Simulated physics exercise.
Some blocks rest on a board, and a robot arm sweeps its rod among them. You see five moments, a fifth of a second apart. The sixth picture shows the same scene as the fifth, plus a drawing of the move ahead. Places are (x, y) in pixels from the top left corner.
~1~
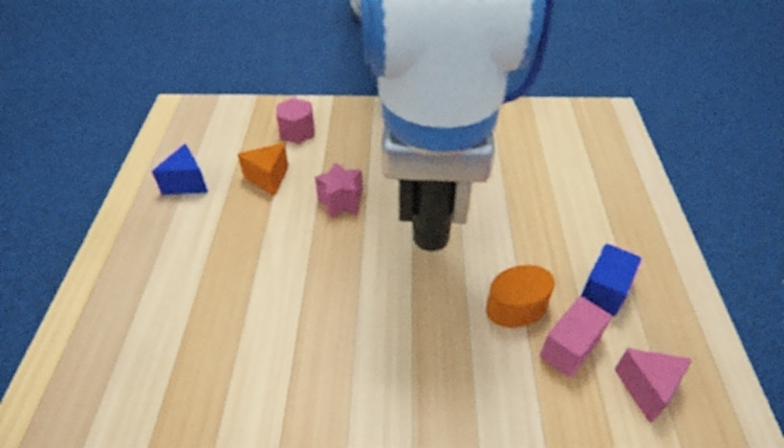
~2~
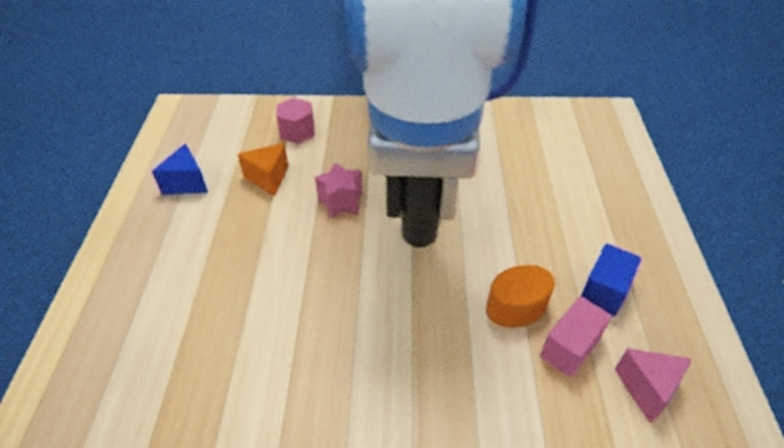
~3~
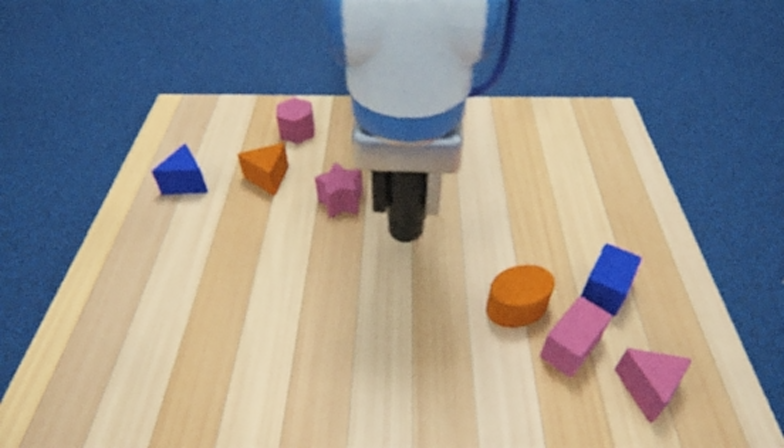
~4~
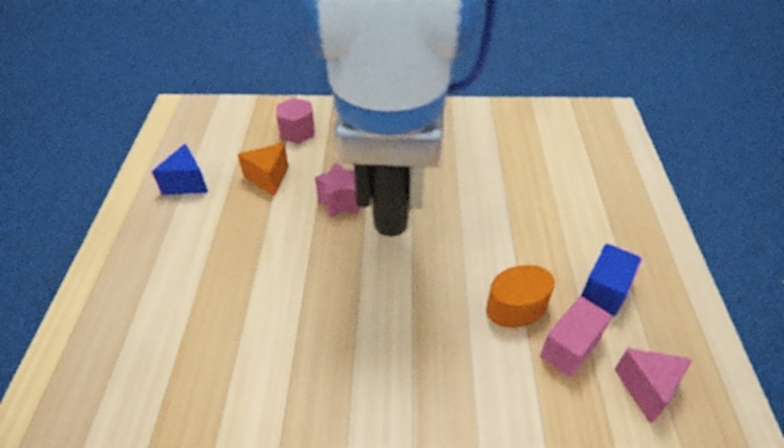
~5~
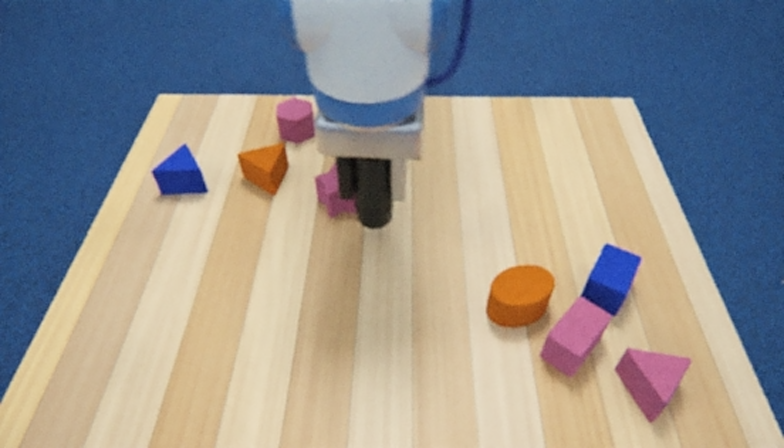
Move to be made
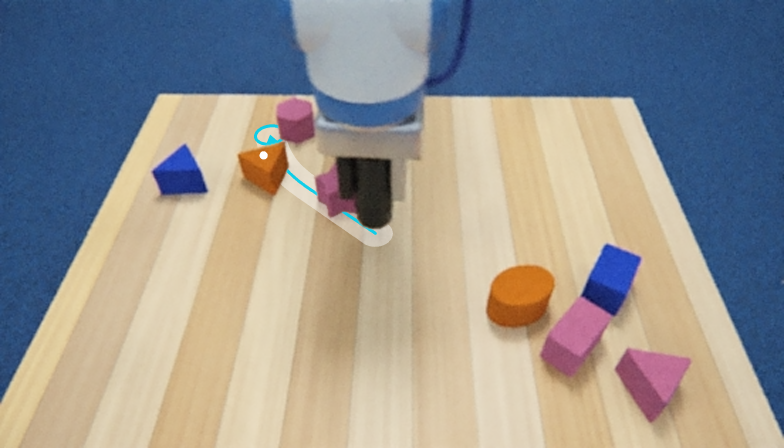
A robot arm moves its black rod slowly left toward the pink star, touching no blocks.
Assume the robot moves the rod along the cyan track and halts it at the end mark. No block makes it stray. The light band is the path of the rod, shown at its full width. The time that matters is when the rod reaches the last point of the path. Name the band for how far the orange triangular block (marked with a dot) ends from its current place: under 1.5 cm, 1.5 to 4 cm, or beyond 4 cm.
It will move between 1.5 and 4 cm.
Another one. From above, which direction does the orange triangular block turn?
Its spin: Anticlockwise.
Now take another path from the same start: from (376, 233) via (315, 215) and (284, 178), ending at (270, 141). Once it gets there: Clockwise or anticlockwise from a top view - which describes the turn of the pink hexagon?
From the top, the block rotates clockwise.
The line goes from (376, 233) through (328, 201) and (287, 170) to (270, 135); the dot is on the orange triangular block.
What follows on the original path. One third of the way, rod (325, 185); pink star-shaped block (318, 156).
Two thirds of the way, rod (284, 154); orange triangular block (251, 150), turned 30° anticlockwise; pink star-shaped block (301, 129), turned 40° clockwise.
At the end, rod (267, 119); orange triangular block (247, 148), turned 40° anticlockwise; pink hexagon (301, 97), turned 30° anticlockwise; pink star-shaped block (300, 120), turned 95° clockwise.
